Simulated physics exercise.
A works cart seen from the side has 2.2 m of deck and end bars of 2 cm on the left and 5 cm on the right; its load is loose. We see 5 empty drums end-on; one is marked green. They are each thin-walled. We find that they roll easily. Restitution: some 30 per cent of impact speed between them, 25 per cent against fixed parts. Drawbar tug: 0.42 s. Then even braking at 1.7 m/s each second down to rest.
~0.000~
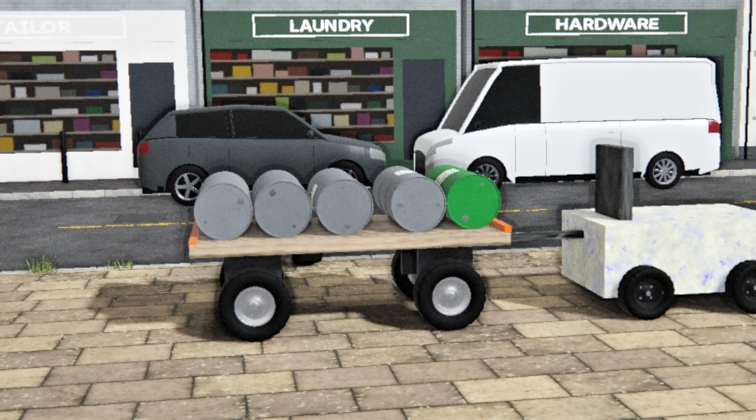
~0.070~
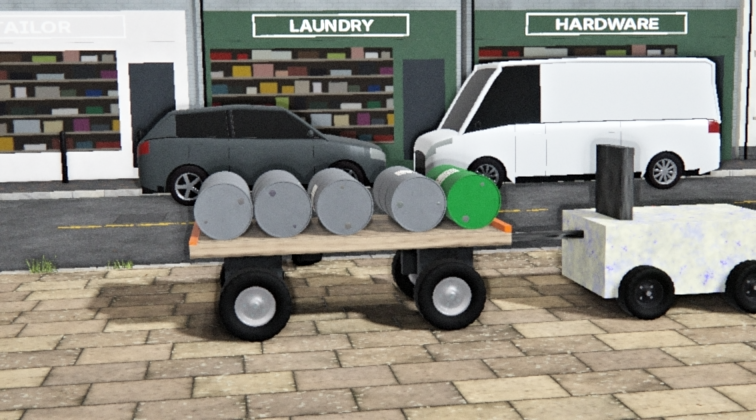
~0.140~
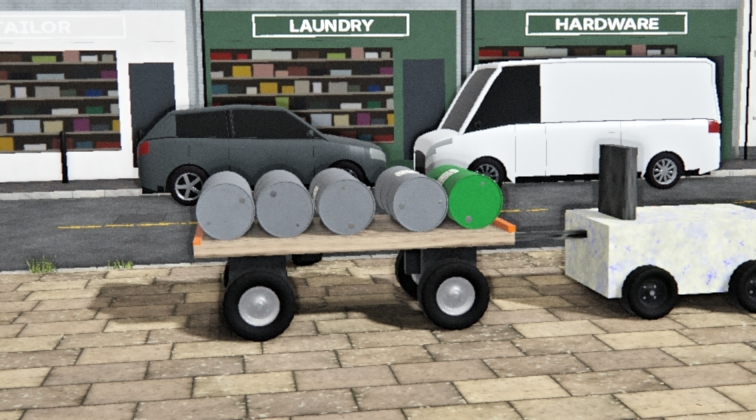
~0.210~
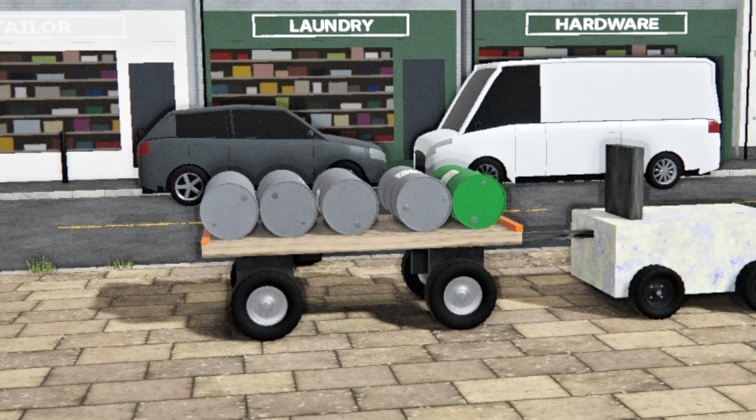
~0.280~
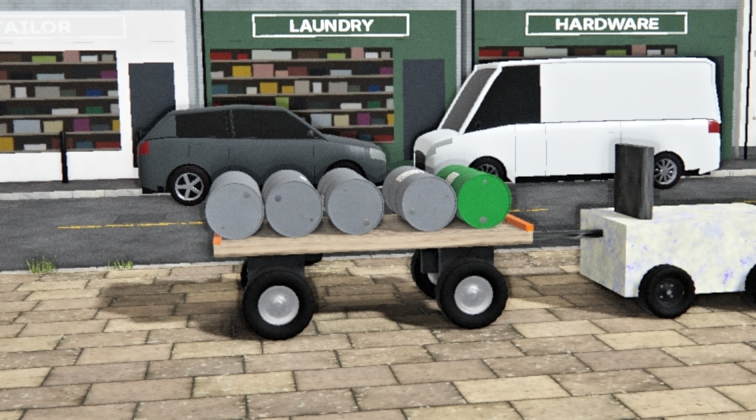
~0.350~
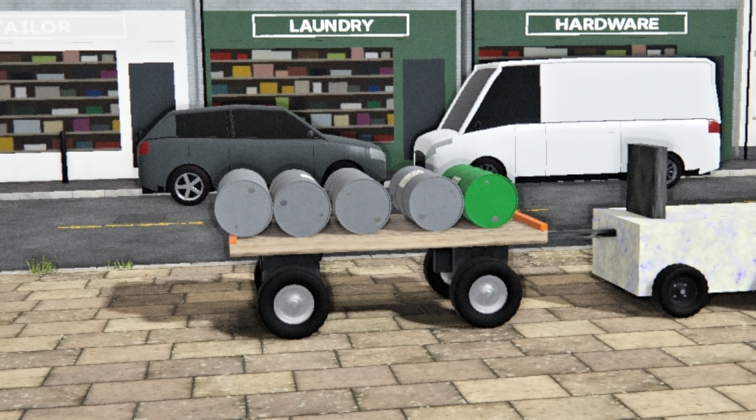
Flatbed cart carrying four grey drums and one green drum starting to roll slowly right behind a small pale tug.
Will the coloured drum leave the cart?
Most likely it is held in.
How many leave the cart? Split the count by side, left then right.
Left 1, right 0.
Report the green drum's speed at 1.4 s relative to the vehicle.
0.1 m/s, give or take.
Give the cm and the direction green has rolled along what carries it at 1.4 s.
Shift of green: 80, leftward.
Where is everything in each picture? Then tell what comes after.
Green (475, 202); right bar at (508, 229); cart at rest; 5 of the 5 make up the bottom layer on the deck, in the first frame.
Green (475, 202); right bar at (508, 229); cart moving right at 0.2 m/s, in the second frame.
Green (477, 202); right bar at (512, 229); cart moving right at 0.6 m/s, in the third frame.
Green (480, 202); right bar at (519, 229); cart moving right at 1.0 m/s, in the fourth frame.
Green (485, 202); right bar at (530, 228); cart moving right at 1.4 m/s, in the fifth frame.
Green (492, 202); right bar at (544, 228); cart moving right at 1.7 m/s, in the sixth frame.
By 1.4 s, green is on the deck, 95 cm from the right bar, rolling right along the cart; 1 over a bar so far.
By 2.7 s, green is on the deck, 50 cm from the right bar, rolling right along the cart; 1 over a bar so far.
Finally (4.3 s), green is on the deck, 15 cm from the right bar; 1 over a bar so far.
